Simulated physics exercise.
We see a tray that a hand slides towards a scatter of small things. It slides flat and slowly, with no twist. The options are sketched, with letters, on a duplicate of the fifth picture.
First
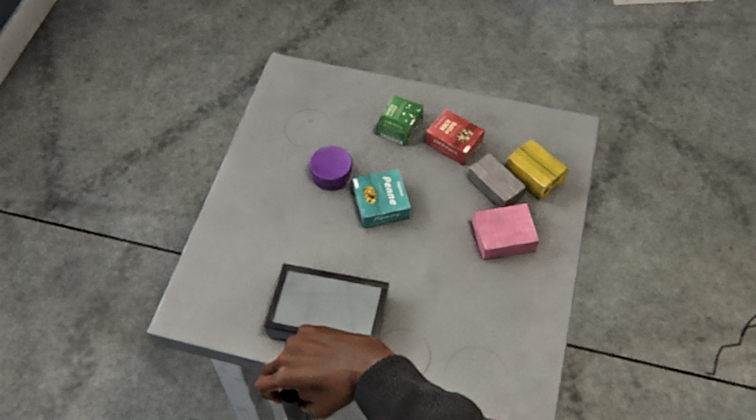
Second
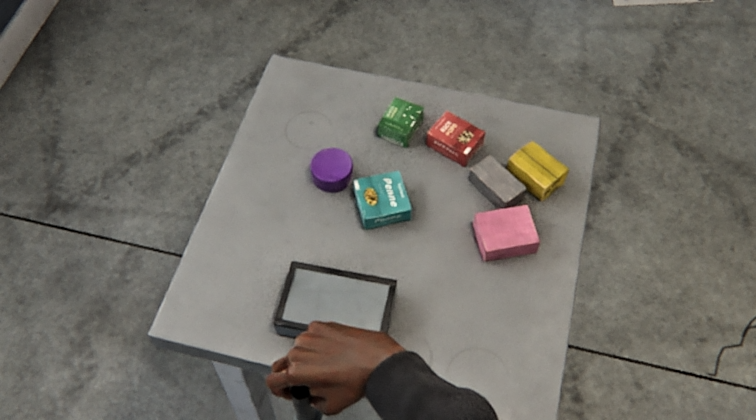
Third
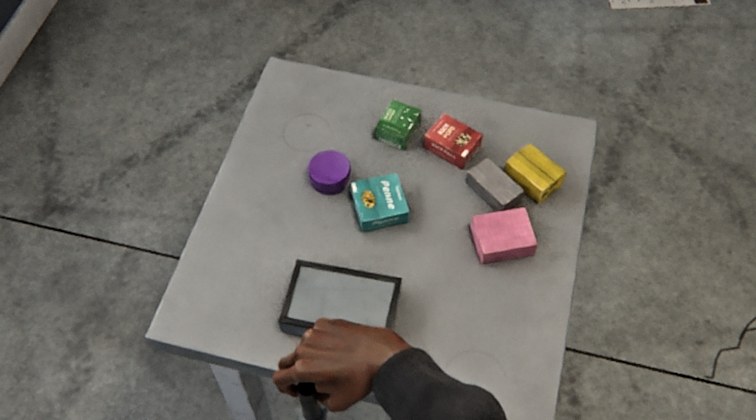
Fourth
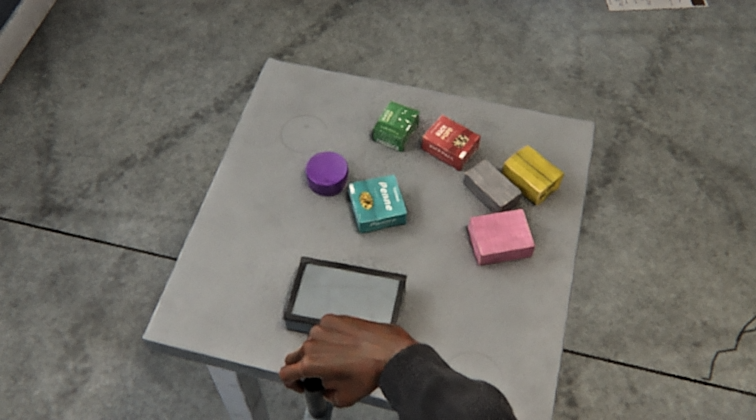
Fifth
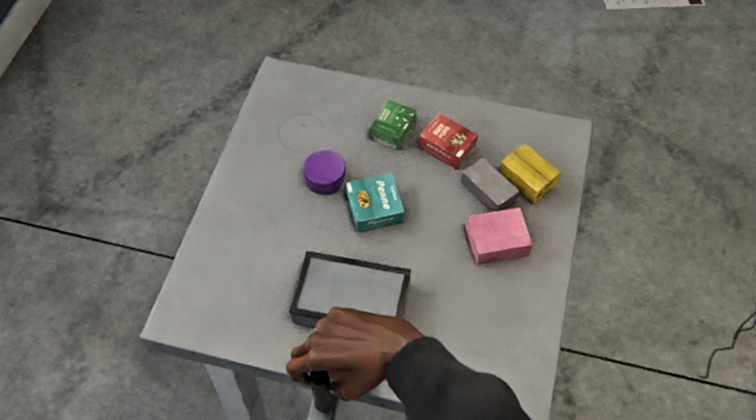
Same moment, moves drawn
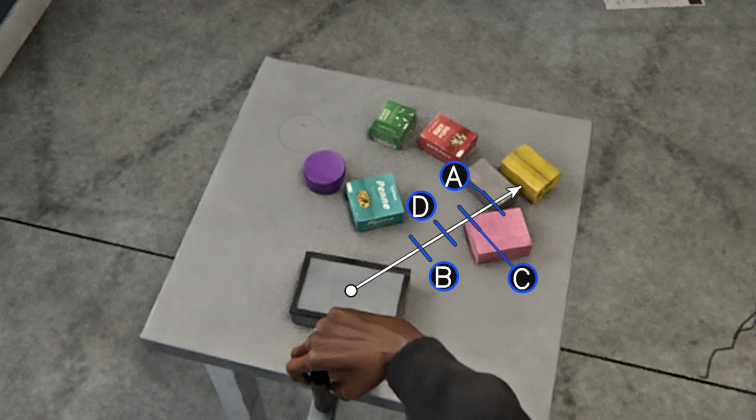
A dark-framed tray under a person's hand starts near the front edge of a grey table, below a loose group of small boxes, a block and a round purple tub. The hand slides it slowly a short way right and slightly upward, while the other items stay put.
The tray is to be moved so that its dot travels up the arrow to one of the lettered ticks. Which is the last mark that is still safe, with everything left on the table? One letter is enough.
No farther than A.
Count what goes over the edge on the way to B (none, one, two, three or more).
In all, none.
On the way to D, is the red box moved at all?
No.
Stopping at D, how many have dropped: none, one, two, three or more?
By then, none.
On the copy, A at (494, 204); B at (421, 249); C at (469, 218); D at (445, 233); the arrow from (351, 291) to (520, 187); the white dot at (351, 291).
On A. First, tray (405, 264); yellow box (529, 174); green box (394, 125).
Then, tray (456, 232); pink block (537, 230); grey block (491, 184).
Finally, tray (492, 210); pink block (570, 225); yellow box (540, 156); nothing has fallen.
By contrast, B is safe but short; C is safe but short; D is safe but short.
